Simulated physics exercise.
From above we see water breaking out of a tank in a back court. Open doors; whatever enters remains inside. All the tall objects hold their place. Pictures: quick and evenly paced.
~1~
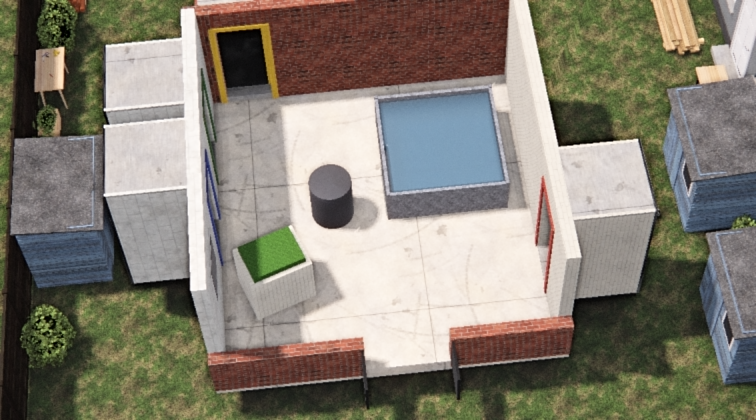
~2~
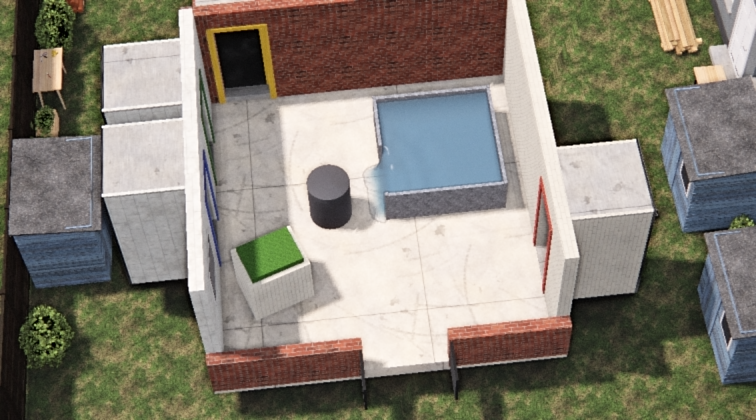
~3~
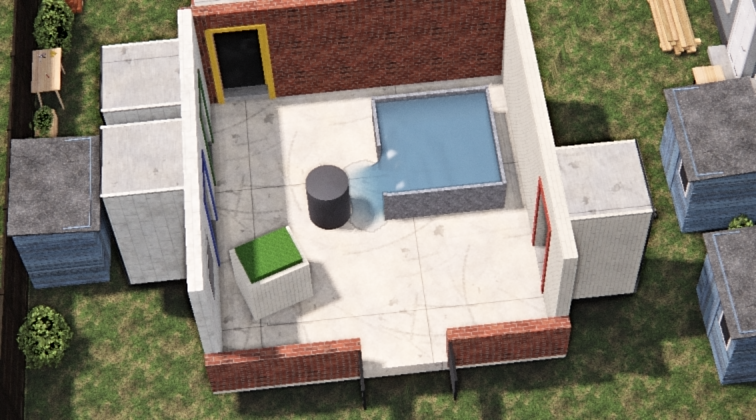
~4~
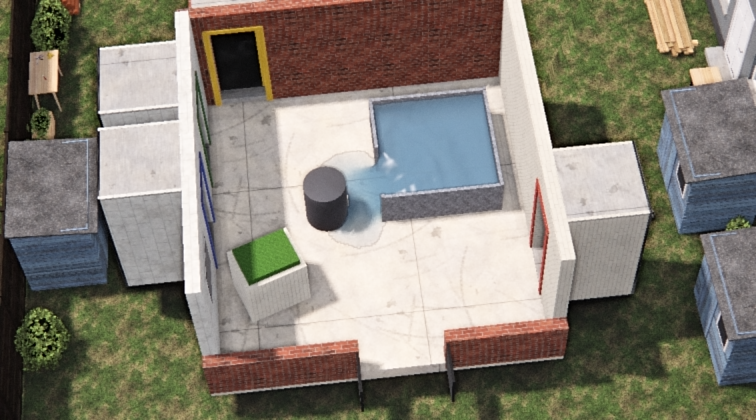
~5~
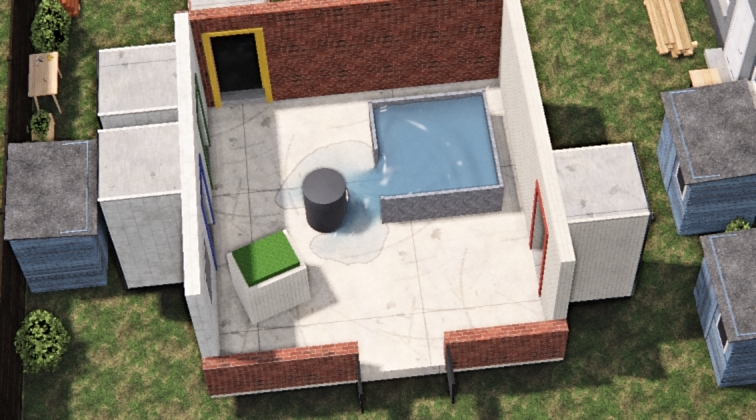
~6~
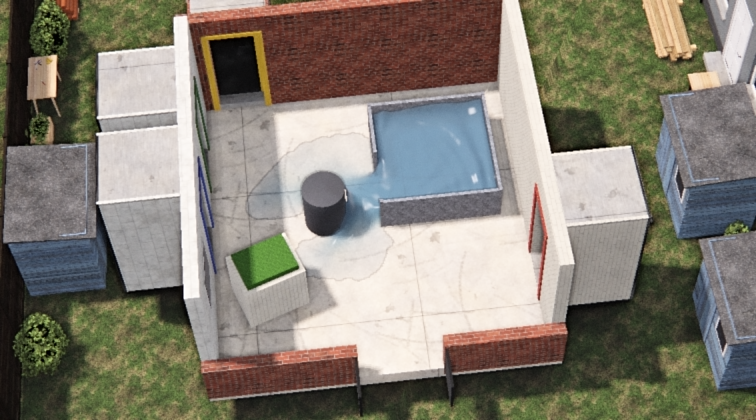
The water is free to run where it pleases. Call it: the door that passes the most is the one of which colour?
It is the green one.
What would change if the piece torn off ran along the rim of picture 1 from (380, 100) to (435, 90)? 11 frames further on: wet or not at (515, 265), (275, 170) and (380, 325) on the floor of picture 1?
Point by point, in the order asked: Bare, waterlogged, bare.
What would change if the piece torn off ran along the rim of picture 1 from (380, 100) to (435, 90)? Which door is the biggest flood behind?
I'd go with the green-painted one.
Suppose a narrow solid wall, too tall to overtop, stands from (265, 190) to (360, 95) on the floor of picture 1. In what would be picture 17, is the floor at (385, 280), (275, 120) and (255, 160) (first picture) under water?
One by one: Submerged, unwetted, unwetted.
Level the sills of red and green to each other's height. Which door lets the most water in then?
That would be the door marked green.
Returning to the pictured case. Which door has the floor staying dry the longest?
The red-painted one.
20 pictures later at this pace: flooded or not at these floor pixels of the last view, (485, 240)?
Bone-dry.
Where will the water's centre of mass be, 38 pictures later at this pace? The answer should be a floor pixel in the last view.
Somewhere near (342, 206).
A moment on, water covers 35 % of the floor; red door not reached, blue door wet at the sill, nothing in, yellow door not reached, green door a trickle in.
Next, water covers 55 % of the floor; red door not reached, blue door wet at the sill, nothing in, yellow door a trickle in, green door some in.
Then, water covers 65 % of the floor; red door not reached, blue door a trickle in, yellow door some in, green door a lot in.
Later, water covers 80 % of the floor; red door not reached, blue door some in, yellow door some in, green door a lot in.
In the end, water covers 90 % of the floor; red door a trickle in, blue door a lot in, yellow door some in, green door a lot in; the green door has let in the most.
